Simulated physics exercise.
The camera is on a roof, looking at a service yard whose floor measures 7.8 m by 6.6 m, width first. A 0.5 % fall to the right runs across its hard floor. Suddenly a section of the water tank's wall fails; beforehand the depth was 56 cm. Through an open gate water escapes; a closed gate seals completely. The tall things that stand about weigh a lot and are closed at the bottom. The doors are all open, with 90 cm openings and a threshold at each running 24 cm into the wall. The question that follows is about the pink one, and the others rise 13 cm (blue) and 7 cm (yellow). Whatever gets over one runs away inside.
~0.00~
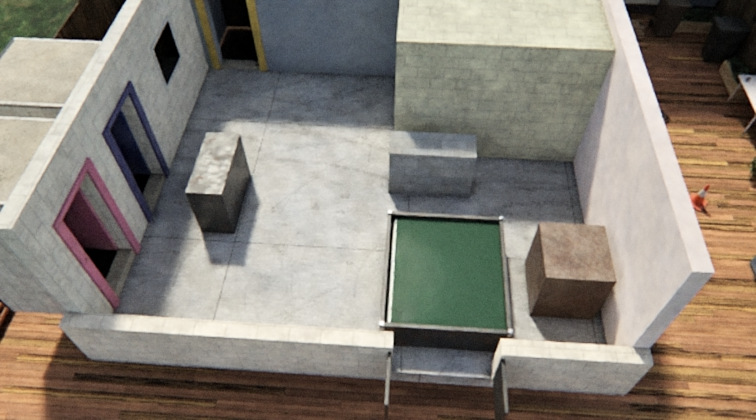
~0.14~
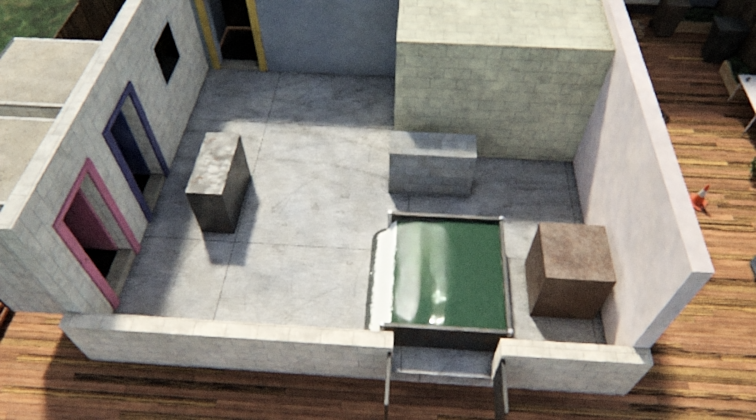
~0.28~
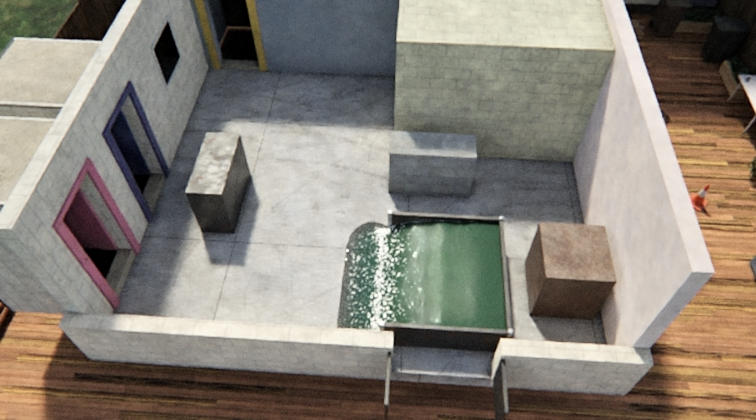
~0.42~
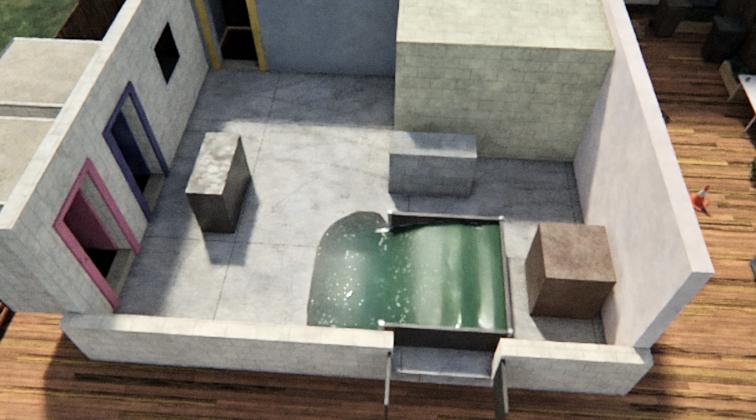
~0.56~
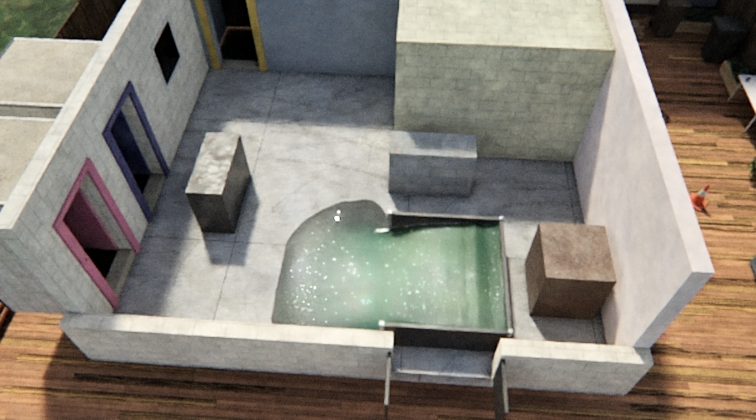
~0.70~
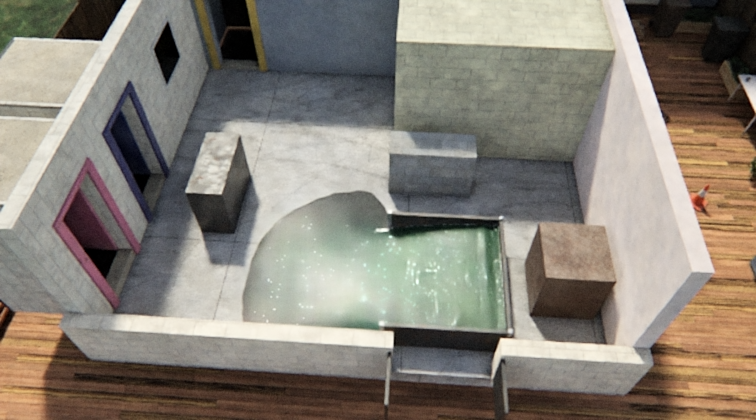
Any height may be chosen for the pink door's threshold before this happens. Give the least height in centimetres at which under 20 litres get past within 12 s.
24 cm.
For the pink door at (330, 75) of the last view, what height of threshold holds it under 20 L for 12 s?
Something near 7.0 cm.
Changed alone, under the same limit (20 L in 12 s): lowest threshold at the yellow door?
Door yellow, min height approx. 12.5 cm.
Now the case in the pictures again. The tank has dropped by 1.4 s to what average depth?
The mean depth is about 28 cm.
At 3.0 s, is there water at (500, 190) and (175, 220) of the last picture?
I'd call the first spared by the flood and the second touched by the flood.
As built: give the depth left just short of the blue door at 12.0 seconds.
It comes to about 2.5 centimetres deep.
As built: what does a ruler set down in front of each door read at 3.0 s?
Door depths (cm): Pink = 29, blue = 9, yellow = 0.
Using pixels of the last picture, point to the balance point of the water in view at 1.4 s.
Centre of mass: About (369, 283) px.
After 1.4 s water covers 35 % of the floor, deepest (22 cm) near (373, 312); 7 cm at the pink door, 0 litres in over its 17 cm threshold.
After 3.0 s water covers 50 % of the floor, deepest (30 cm) near (124, 286); 29 cm at the pink door, 54 litres in over its 17 cm threshold.
After 12.0 s water covers 90 % of the floor, deepest (10 cm) near (179, 146); 2 cm at the pink door, 90 litres in over its 17 cm threshold.
At the pink door as built, the water arrived by 1.4 s and peaked near 32 cm at 2.4 s.
With a threshold of 20 cm, 54 litres would have come in within the 12 s; with 27 cm, 10 litres. So under 20 litres takes about 24 cm.
